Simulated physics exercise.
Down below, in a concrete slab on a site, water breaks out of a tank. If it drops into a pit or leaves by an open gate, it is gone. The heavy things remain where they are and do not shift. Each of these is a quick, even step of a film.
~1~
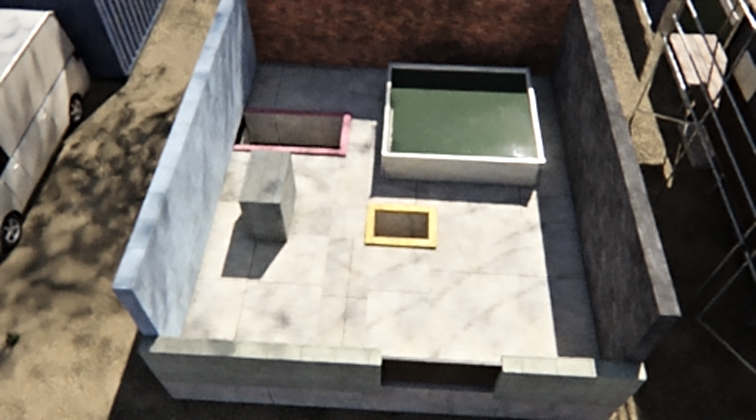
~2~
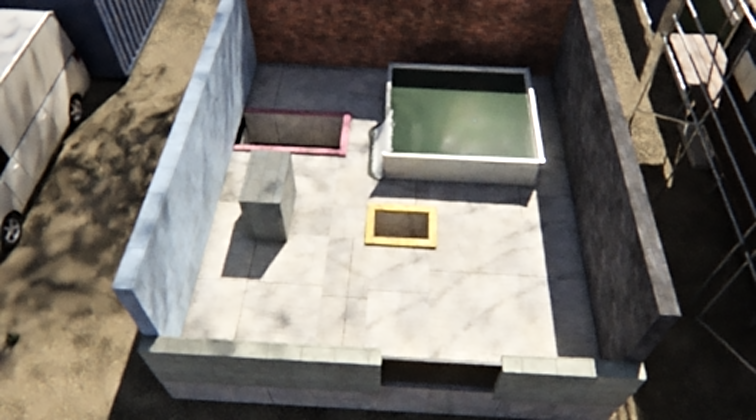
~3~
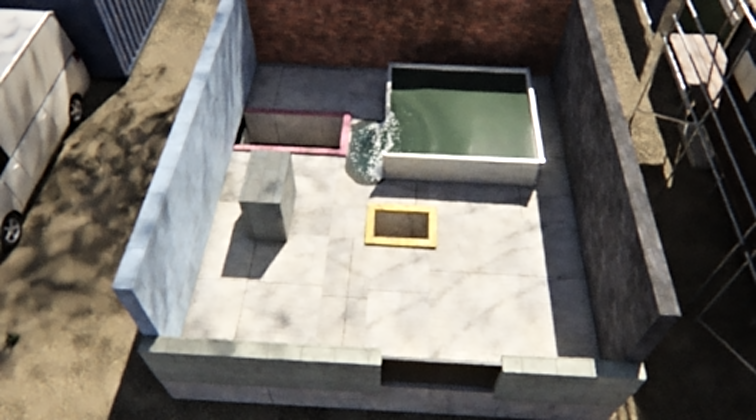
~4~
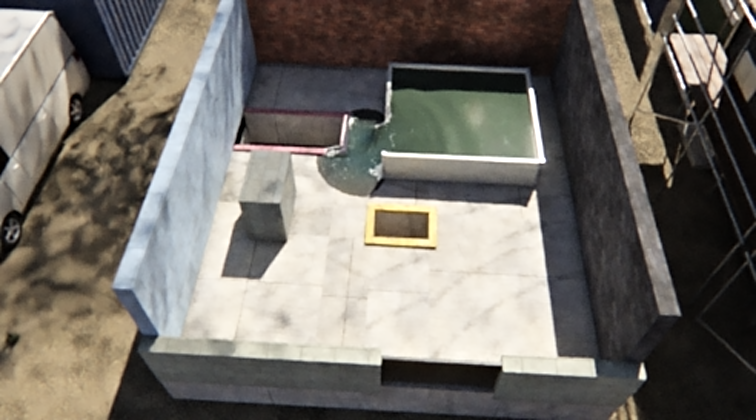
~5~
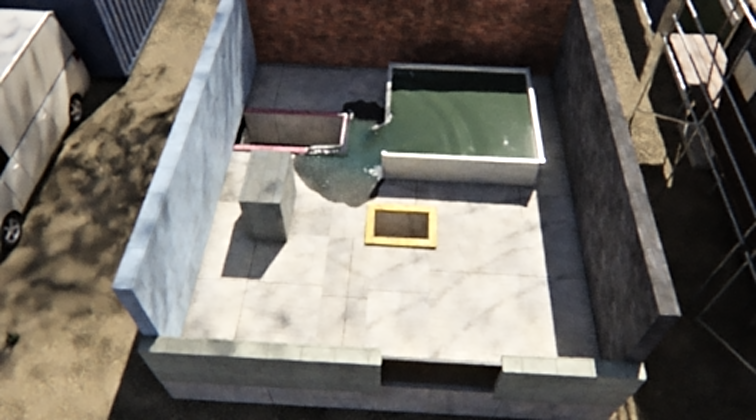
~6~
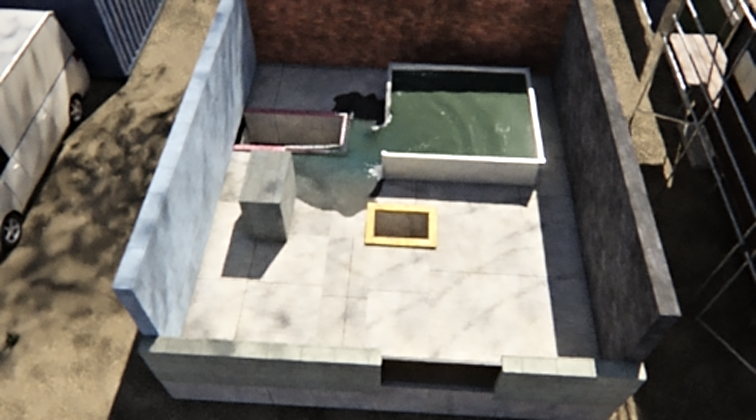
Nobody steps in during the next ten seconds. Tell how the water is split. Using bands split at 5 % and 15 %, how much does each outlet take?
As I see it, the gate ends up low - beneath five per cent; the pink pit ends up high - past fifteen per cent; the yellow pit ends up low - beneath five per cent.
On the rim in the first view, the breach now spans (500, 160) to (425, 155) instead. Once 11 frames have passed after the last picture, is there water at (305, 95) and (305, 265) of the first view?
The first ends up unsoaked, the second ends up unsoaked.
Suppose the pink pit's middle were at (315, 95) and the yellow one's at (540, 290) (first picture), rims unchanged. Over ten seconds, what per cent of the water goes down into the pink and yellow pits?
The pink pit ends up with 20 per cent, the yellow pit with 4 per cent.
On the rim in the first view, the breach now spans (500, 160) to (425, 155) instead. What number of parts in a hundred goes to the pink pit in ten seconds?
Approximate share, pink: 2 in a hundred.
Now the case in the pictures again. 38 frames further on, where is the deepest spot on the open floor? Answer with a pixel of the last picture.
My pick is (350, 148).
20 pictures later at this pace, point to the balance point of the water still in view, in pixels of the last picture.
At roughly (408, 159).
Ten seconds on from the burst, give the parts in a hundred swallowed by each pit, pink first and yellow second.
Approximate shares: 32 per cent and 0 per cent.
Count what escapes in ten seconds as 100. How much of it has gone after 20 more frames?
Estimate: Some 55 %.
A moment on, water covers 15 % of the floor; the gate 0 %, the pink pit 5 %, the yellow pit 0 %.
Next, water covers 25 % of the floor; the gate 0 %, the pink pit 10 %, the yellow pit 0 %.
Then, water covers 40 % of the floor; the gate 0 %, the pink pit 19 %, the yellow pit 0 %.
Later, water covers 60 % of the floor; the gate 0 %, the pink pit 27 %, the yellow pit 0 %.
In the end, water covers 90 % of the floor; the gate 0 %, the pink pit 33 %, the yellow pit 0 %.
